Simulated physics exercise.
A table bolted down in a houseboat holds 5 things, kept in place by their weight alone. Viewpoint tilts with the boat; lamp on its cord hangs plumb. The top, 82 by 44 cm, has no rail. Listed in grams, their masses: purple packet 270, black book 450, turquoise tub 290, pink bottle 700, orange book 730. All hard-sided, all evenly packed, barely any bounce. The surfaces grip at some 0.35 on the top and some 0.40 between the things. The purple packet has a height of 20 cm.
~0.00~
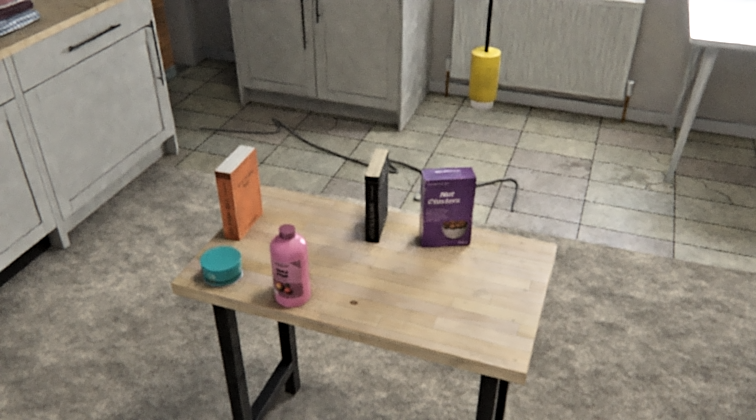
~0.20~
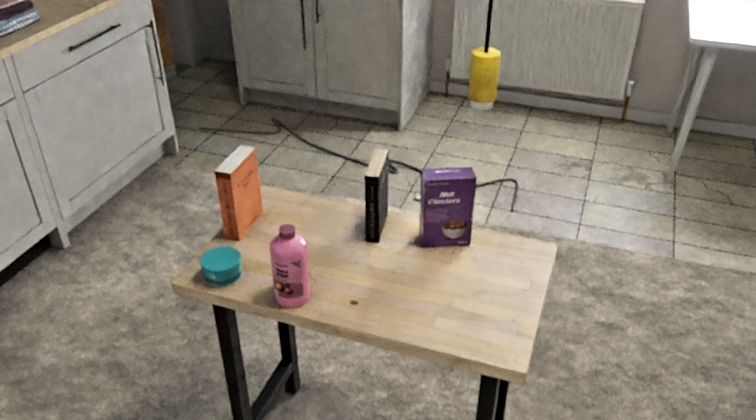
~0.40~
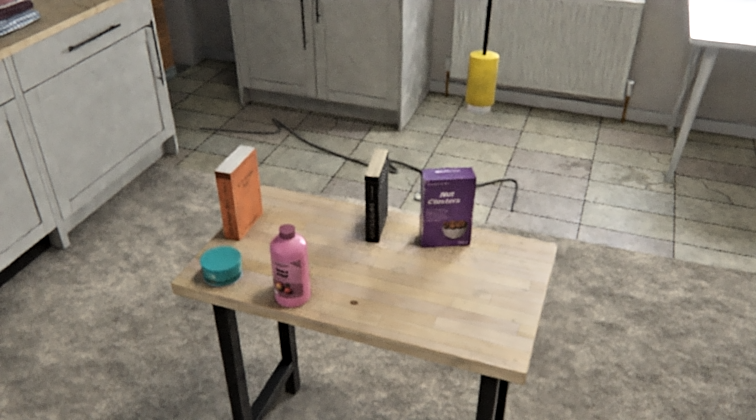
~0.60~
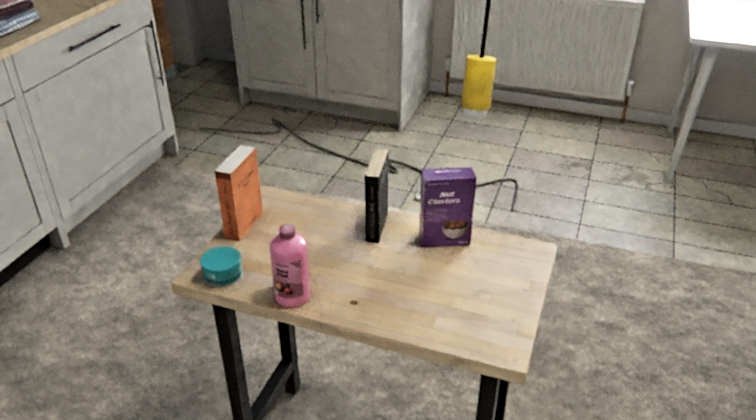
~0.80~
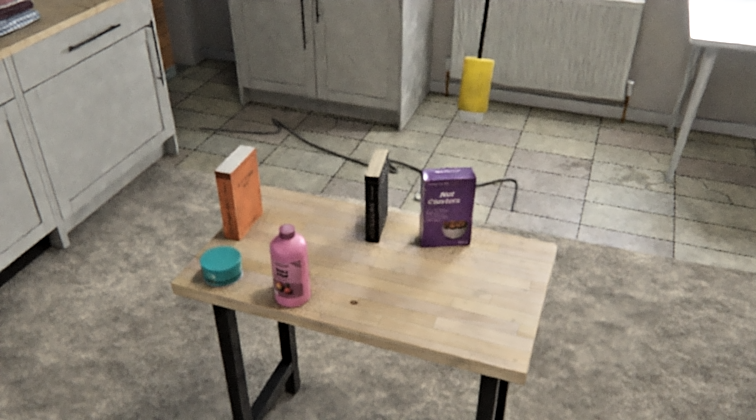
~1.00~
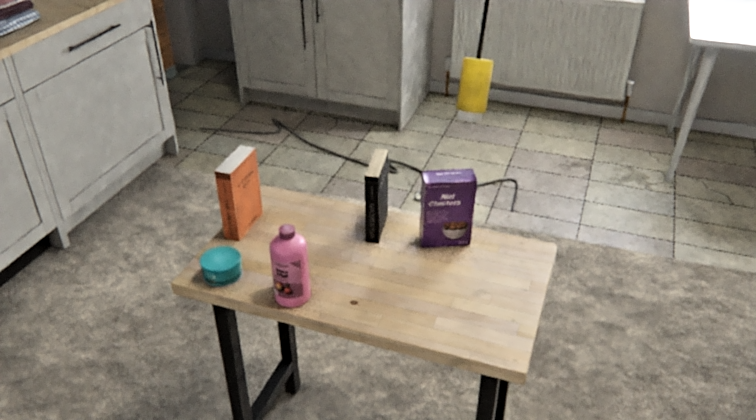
Wooden table holding two books, a purple packet, a pink bottle and a turquoise tub, a hanging yellow lamp drifting slightly left.
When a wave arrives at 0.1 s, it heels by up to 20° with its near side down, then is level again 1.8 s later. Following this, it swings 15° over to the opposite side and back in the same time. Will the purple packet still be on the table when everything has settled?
Yes - on the table.
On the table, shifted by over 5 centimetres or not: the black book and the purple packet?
As for the black book, it remains where it was, and the purple packet winds up somewhere else.
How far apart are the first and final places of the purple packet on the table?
About 21 cm.
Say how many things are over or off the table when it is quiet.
1.
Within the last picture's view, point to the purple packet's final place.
In the end it sits at around (452, 282).
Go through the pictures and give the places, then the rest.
In the first frame, boat level; purple packet (446, 208); black book (377, 196).
In the second frame, boat level; pink bottle (290, 263); orange book (240, 193).
In the third frame, heel 5°, near side down; black book (377, 196); turquoise tub (222, 267).
In the fourth frame, heel 12°, near side down; pink bottle (290, 263); orange book (240, 193).
In the fifth frame, heel 18°, near side down; black book (377, 196); turquoise tub (222, 267).
In the sixth frame, heel 20°, near side down; purple packet (447, 209) tipped 4° against what carries it; pink bottle (290, 264).
Around 1.20 s, heel 18°, near side down; purple packet tipped 29° against what carries it near (450, 220).
Around 1.30 s, heel 15°, near side down; purple packet tipped 66° against what carries it near (453, 246).
Around 1.50 s, heel 8°, near side down; purple packet on its side near (453, 281).
Finally (4.2 s), on their side or leaning hard on the table, purple packet; the other 4 still in place (within 5 cm). In the last view, purple packet near (452, 282).
